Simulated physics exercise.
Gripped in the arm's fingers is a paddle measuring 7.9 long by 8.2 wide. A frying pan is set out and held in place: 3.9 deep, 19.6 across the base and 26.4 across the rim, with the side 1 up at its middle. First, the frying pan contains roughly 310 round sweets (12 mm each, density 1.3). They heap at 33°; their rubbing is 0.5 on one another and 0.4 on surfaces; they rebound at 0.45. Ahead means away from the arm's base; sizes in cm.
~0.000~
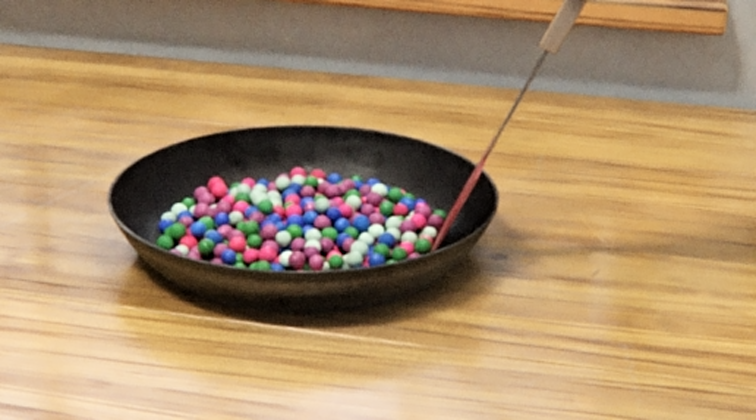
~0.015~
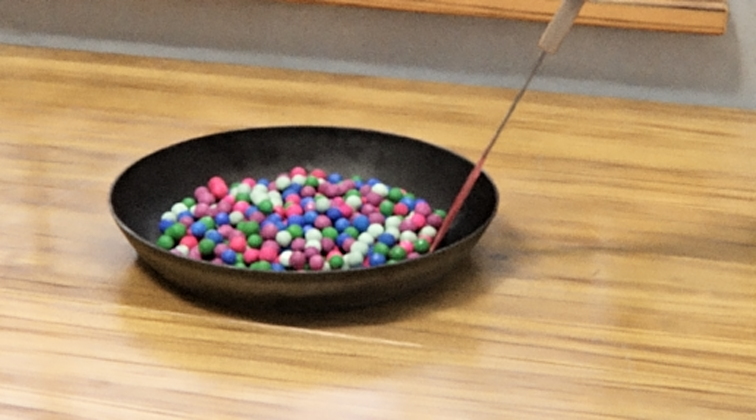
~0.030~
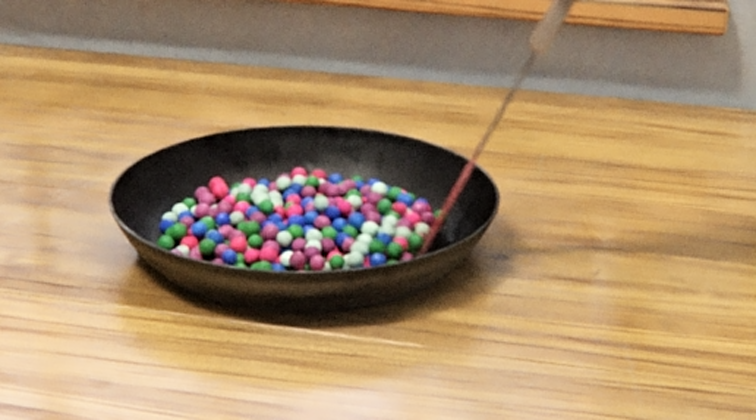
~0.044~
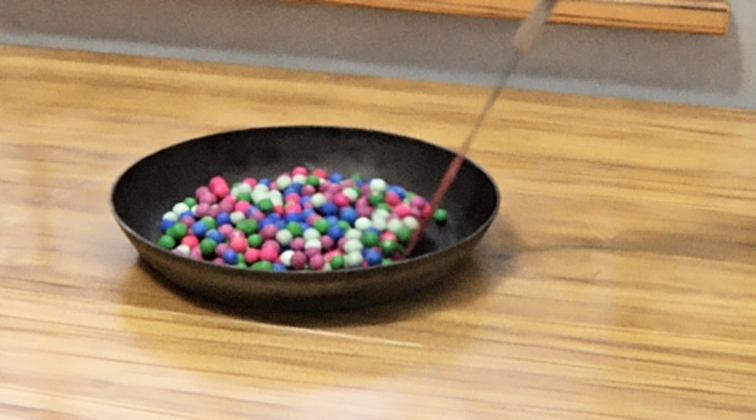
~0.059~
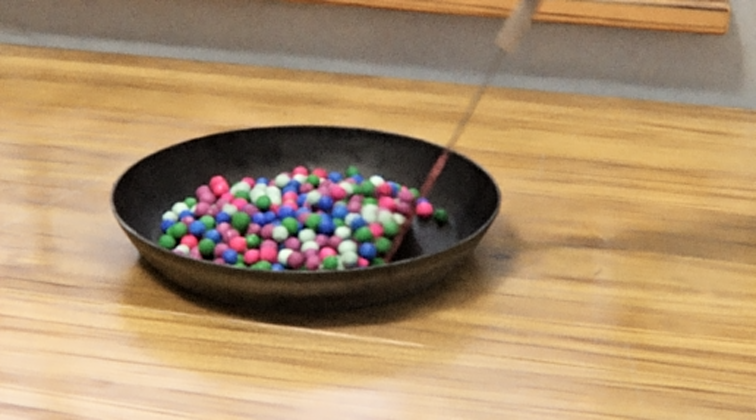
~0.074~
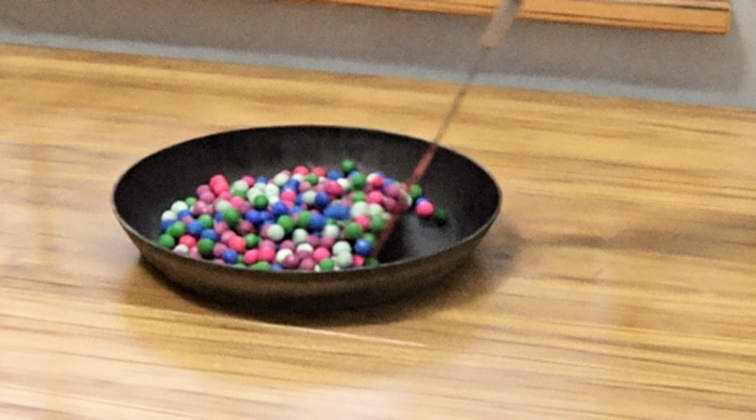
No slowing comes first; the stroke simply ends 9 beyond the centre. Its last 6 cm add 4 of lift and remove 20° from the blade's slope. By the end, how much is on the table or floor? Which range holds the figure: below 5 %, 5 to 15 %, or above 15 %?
The figure lies within 5 to 15 %.
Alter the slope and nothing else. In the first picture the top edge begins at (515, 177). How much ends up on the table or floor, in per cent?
Roughly 15 percent ends on the table or floor.
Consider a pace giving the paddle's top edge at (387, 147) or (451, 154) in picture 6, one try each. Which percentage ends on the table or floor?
Try one roughly 25 per cent; try two roughly 5 per cent.
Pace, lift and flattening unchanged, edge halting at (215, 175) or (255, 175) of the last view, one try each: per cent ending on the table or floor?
Close to 0 and close to 0 per cent, respectively.
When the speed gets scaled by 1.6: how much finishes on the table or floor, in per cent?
Around 25 percent would finish on the table or floor.
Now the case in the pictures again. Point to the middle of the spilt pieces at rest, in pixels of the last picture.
My best guess is near (28, 204).
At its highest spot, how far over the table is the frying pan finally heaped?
Close to 4.5 centimetres high.
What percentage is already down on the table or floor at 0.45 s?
It is near 10 percent.
After 0.14 s, sloping 65°, highest piece 4 above the table; 314 in the frying pan.
After 0.21 s, sloping 58°, highest piece 5 above the table; 314 in the frying pan.
After 0.45 s, sloping 45°, highest piece 4 above the table; 281 in the frying pan, 32 on the table or floor, 1 on the blade or in flight.
After 1.50 s, sloping 45°, highest piece 4 above the table; 281 in the frying pan, 33 on the table or floor.
In the end, 281 in the frying pan, 33 on the table or floor. That is 11 % on the table or floor.
